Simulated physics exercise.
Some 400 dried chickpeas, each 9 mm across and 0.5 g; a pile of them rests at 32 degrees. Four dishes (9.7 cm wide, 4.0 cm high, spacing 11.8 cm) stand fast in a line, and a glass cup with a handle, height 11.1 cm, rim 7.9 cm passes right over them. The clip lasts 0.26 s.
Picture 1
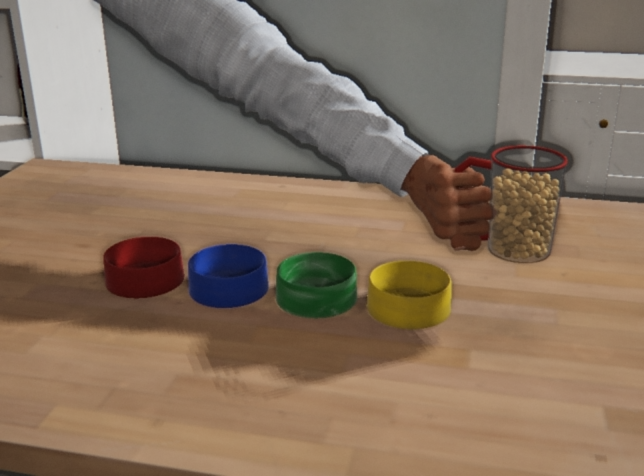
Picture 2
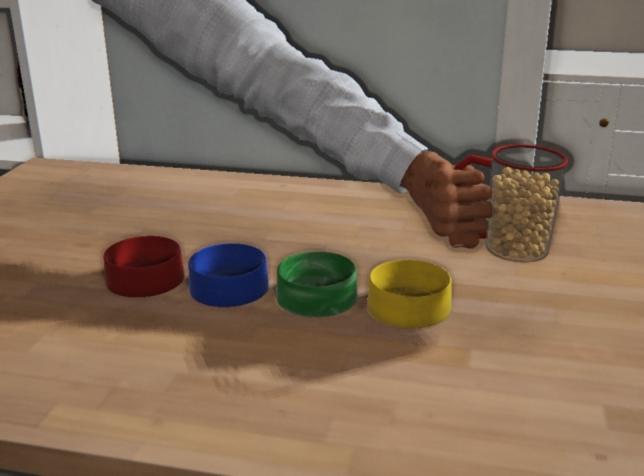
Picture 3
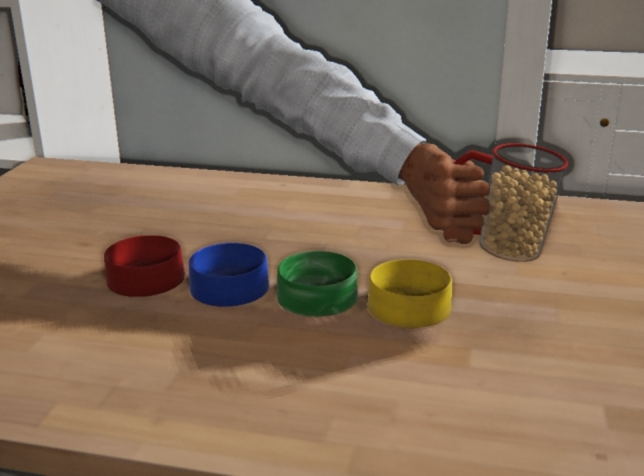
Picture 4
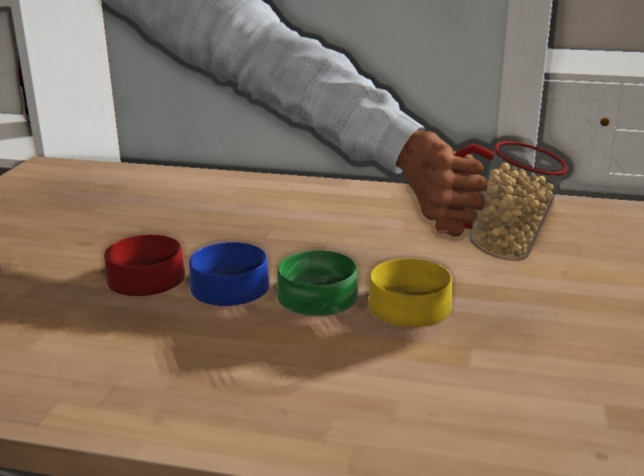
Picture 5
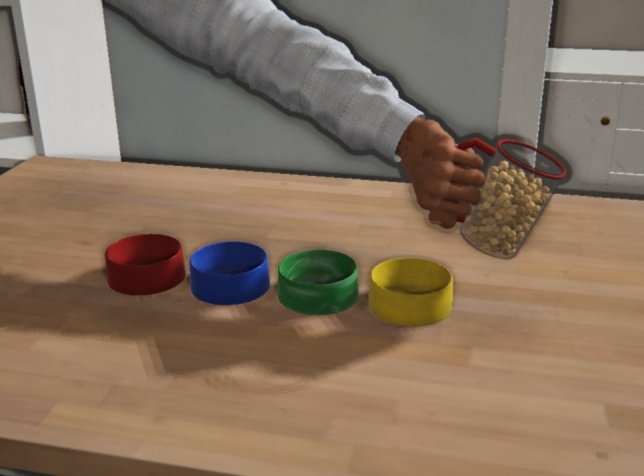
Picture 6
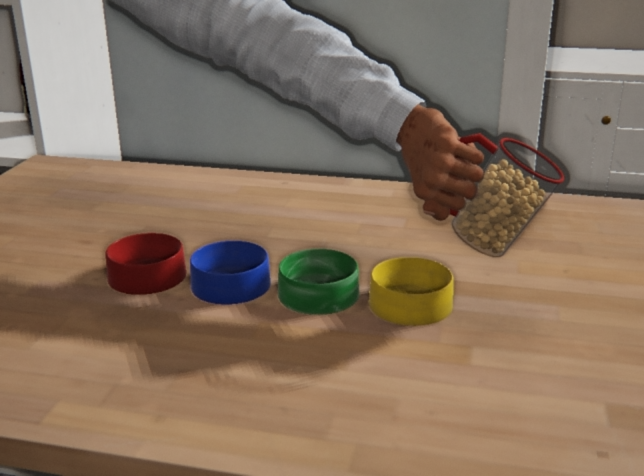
On a wooden tabletop, a hand gradually tilting a glass cup of chickpeas rightward beside red, blue, green and yellow dishes.
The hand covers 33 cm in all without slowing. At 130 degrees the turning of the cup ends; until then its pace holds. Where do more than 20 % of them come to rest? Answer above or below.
Red: Below, blue: Below, green: Below, yellow: Above, counter: Above.
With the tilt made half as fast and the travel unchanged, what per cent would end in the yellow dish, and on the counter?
Yellow 60; counter 30.
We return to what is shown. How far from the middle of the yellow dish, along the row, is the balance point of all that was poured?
Some 8 cm to the right.
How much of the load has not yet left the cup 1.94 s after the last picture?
About 0 per cent.
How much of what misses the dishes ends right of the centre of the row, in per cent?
Some 100 per cent.
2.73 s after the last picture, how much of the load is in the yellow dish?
About 25 per cent by then.
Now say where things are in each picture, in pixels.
In the first picture, cup at (524, 205), tilt 0 degrees, lip at (566, 161), moved 0.0 cm; middle of the pieces at (522, 215); yellow dish at (410, 279); green dish at (316, 270); blue dish at (227, 261); red dish at (142, 253).
In the second picture, cup at (523, 204), tilt 2 degrees, lip at (566, 161), moved 0.1 cm; middle of the pieces at (521, 214).
In the third picture, cup at (520, 203), tilt 6 degrees, lip at (567, 163), moved 0.5 cm; middle of the pieces at (517, 213).
In the fourth picture, cup at (514, 202), tilt 13 degrees, lip at (566, 168), moved 1.2 cm; middle of the pieces at (510, 211).
In the fifth picture, cup at (509, 201), tilt 20 degrees, lip at (565, 173), moved 1.8 cm; middle of the pieces at (504, 210).
In the sixth picture, cup at (504, 200), tilt 27 degrees, lip at (563, 178), moved 2.4 cm; middle of the pieces at (498, 208); yellow dish at (412, 276); green dish at (318, 266); blue dish at (229, 258); red dish at (144, 249).
Then, 1.16 s after the last picture, tilt 130 degrees; cup holds 0 %, yellow 25 %.
Then, 1.94 s after the last picture, tilt 130 degrees; cup holds 0 %, yellow 25 %.
Then, 2.73 s after the last picture, tilt 130 degrees; cup holds 0 %, yellow 25 %.
In the end, red 0 %, blue 0 %, green 0 %, yellow 25 %, counter 75 %.
